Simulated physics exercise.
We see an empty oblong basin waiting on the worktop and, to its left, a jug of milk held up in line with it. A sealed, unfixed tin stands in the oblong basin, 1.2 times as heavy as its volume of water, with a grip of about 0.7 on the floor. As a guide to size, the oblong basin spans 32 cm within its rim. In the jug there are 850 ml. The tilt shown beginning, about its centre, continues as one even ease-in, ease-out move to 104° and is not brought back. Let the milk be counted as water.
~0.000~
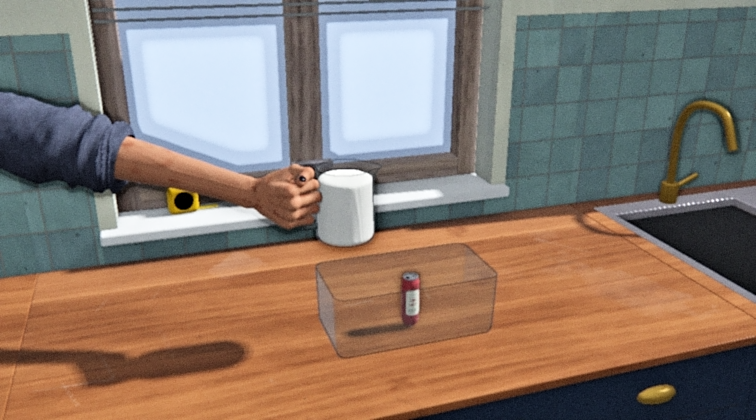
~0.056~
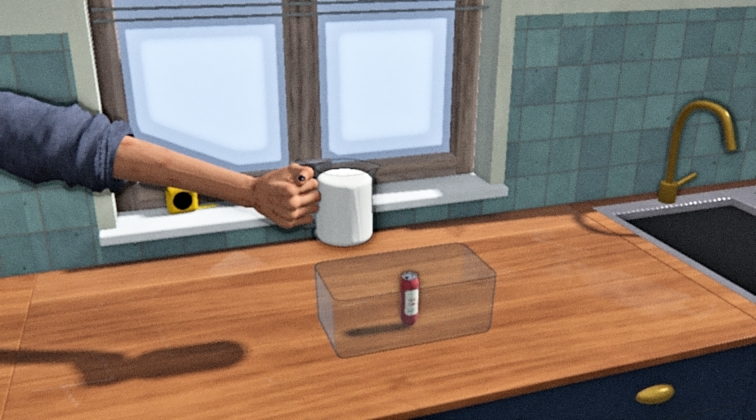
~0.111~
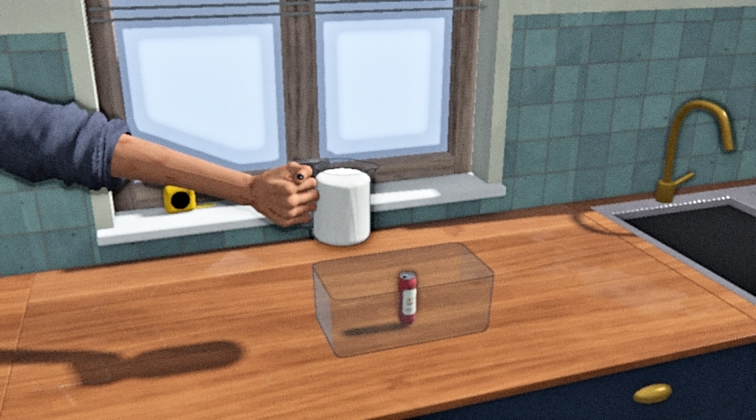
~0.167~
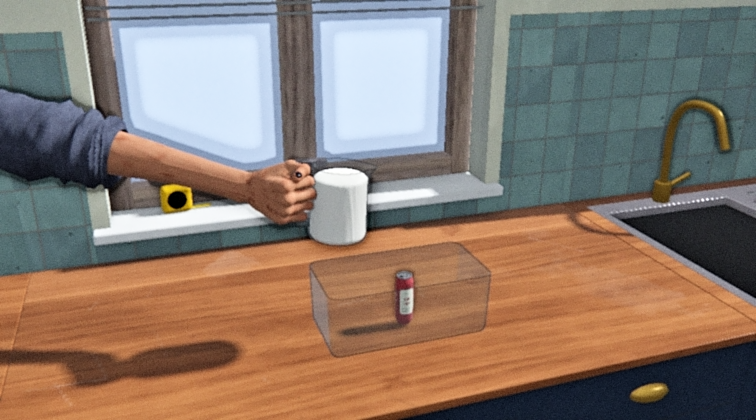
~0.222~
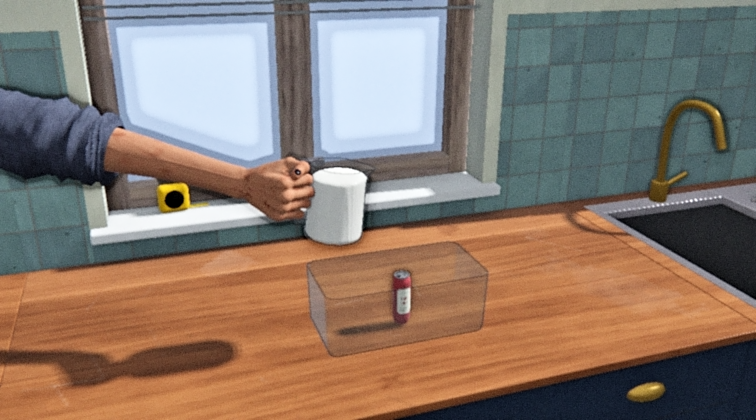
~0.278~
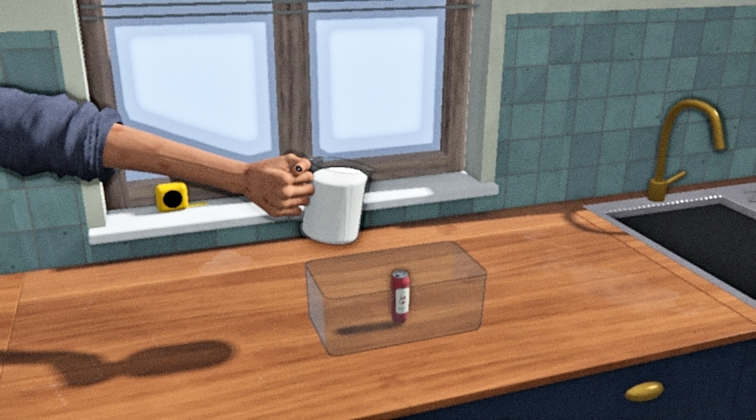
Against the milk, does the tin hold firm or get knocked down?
It holds firm.
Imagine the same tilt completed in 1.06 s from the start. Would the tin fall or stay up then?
The tin would stay balanced.
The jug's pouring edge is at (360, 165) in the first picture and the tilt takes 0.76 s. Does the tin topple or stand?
Result: Tin tipped over.
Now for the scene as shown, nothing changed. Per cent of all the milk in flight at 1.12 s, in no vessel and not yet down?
Some 20 % is up in the air.
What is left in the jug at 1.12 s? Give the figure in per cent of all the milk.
I reckon near 40 per cent still sits there.
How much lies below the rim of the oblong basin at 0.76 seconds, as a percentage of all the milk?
Near 3 in a hundred.
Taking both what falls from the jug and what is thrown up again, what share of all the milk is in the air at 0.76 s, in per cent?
My guess is roughly 10 %.
By 0.76 s the tilt is 60° and 87 per cent is still to pour; the tin stands where it began.
By 1.12 s the tilt is 94° and 41 per cent is still to pour; the tin stands where it began.
By 1.49 s the tilt is 104° and 6 per cent is still to pour; the tin stands where it began.
By 1.89 s the tilt is 104° and 0 per cent is still to pour; the tin stands where it began.
At rest the tin stands where it began.
